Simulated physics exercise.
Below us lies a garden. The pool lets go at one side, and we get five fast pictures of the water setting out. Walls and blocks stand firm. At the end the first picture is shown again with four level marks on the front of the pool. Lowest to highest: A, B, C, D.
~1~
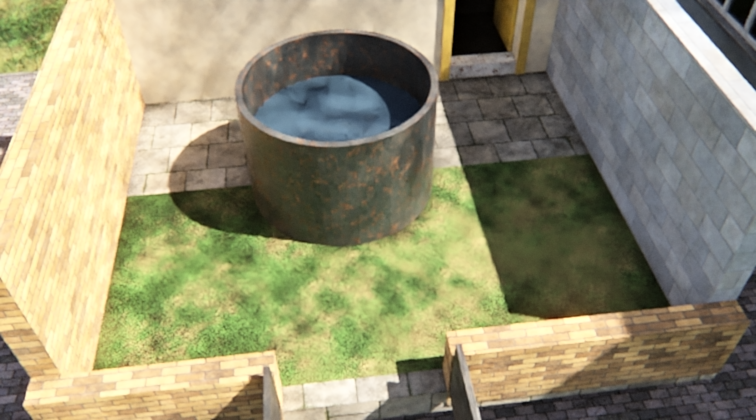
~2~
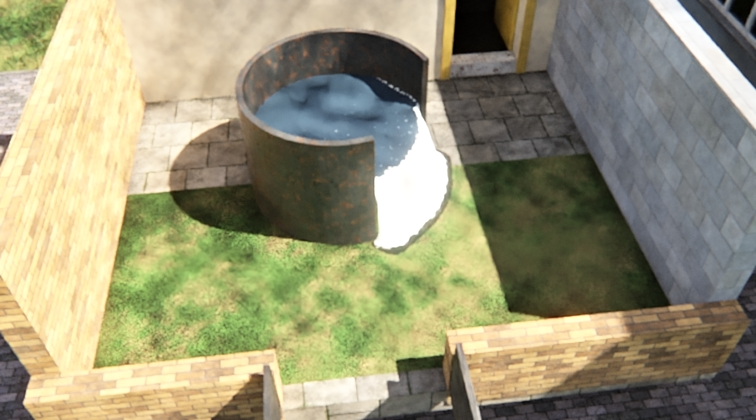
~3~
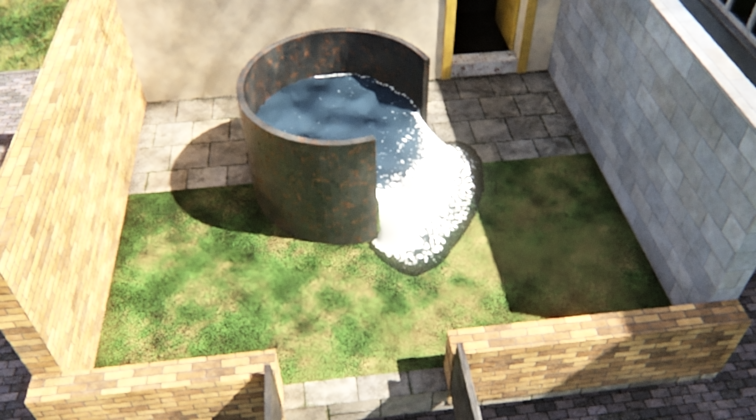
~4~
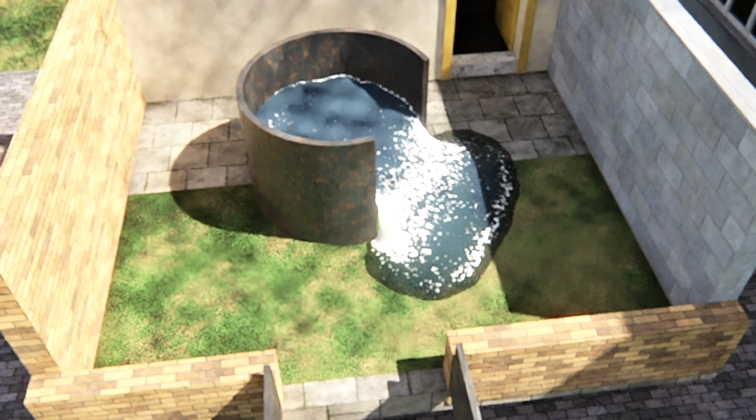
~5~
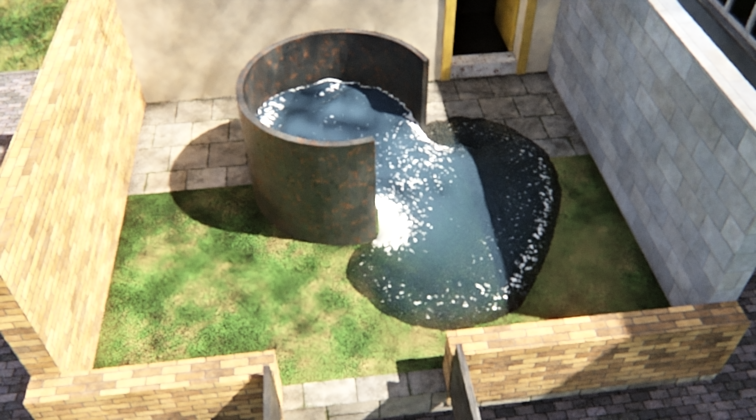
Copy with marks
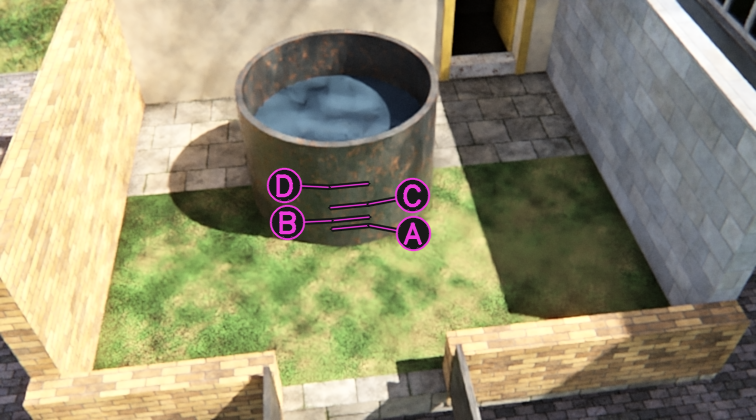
A round rusty tank losing its right side, water pouring out in white foam and spreading across the grass and paving.
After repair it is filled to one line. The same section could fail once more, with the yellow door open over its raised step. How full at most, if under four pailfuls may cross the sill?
Mark D just does it.
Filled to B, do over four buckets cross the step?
No.
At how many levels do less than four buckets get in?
All four.
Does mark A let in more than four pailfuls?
No.
On the marked copy, A at (350, 227); B at (350, 218); C at (349, 205); D at (348, 185); from the bottom up A, B, C, D.
With A, nothing gets over.
With B, nothing gets over.
With C, nothing gets over.
With D, a bucket or two gets in.
